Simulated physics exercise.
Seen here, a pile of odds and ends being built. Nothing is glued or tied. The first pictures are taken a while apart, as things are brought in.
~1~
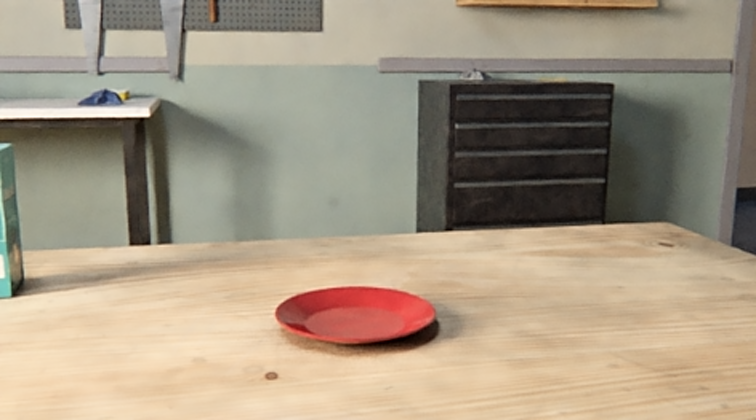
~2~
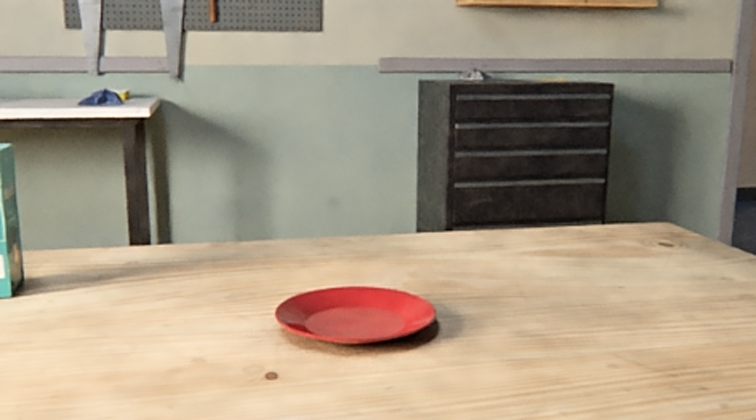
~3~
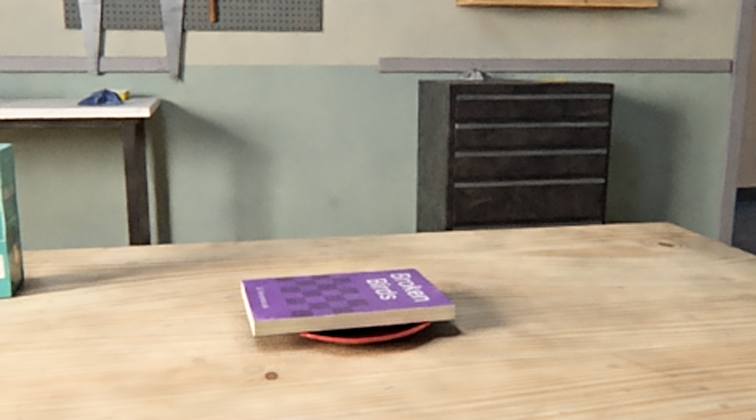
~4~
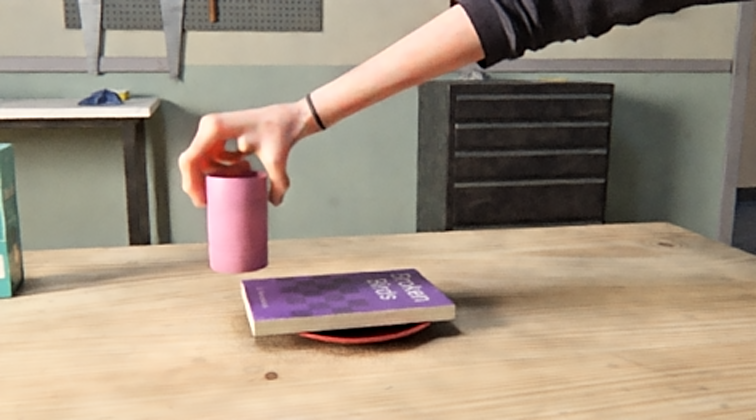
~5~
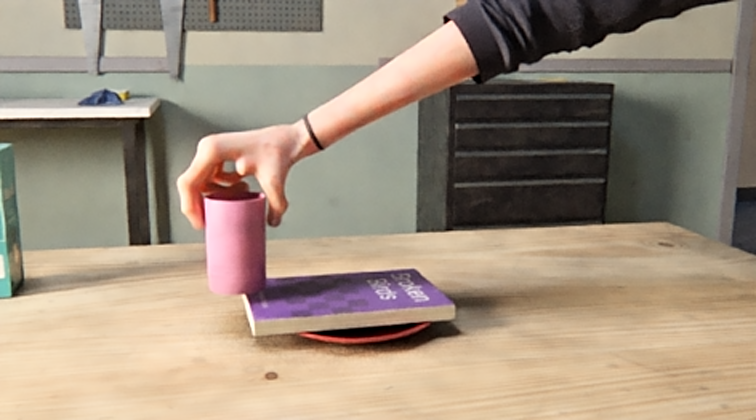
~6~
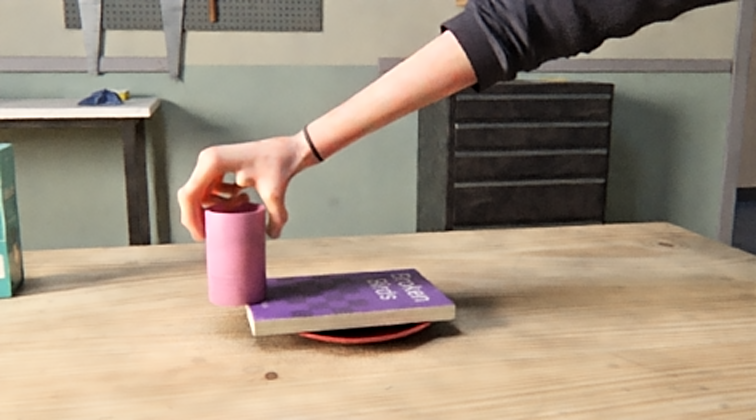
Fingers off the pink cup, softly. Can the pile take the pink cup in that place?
Outcome: The pile gives way.
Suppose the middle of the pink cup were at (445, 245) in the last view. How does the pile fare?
Then it loses its balance.
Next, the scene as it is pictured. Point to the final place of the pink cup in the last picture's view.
Near (172, 306).
Then, 0.30 s after the last picture, pink cup tipped 32° from how it was near (213, 267).
Then, 0.40 s after the last picture, pink cup now fallen.
At rest, fallen, pink cup; the other 3 in place. Seen from the same camera at the end, pink cup near (172, 306). The pile loses its balance.
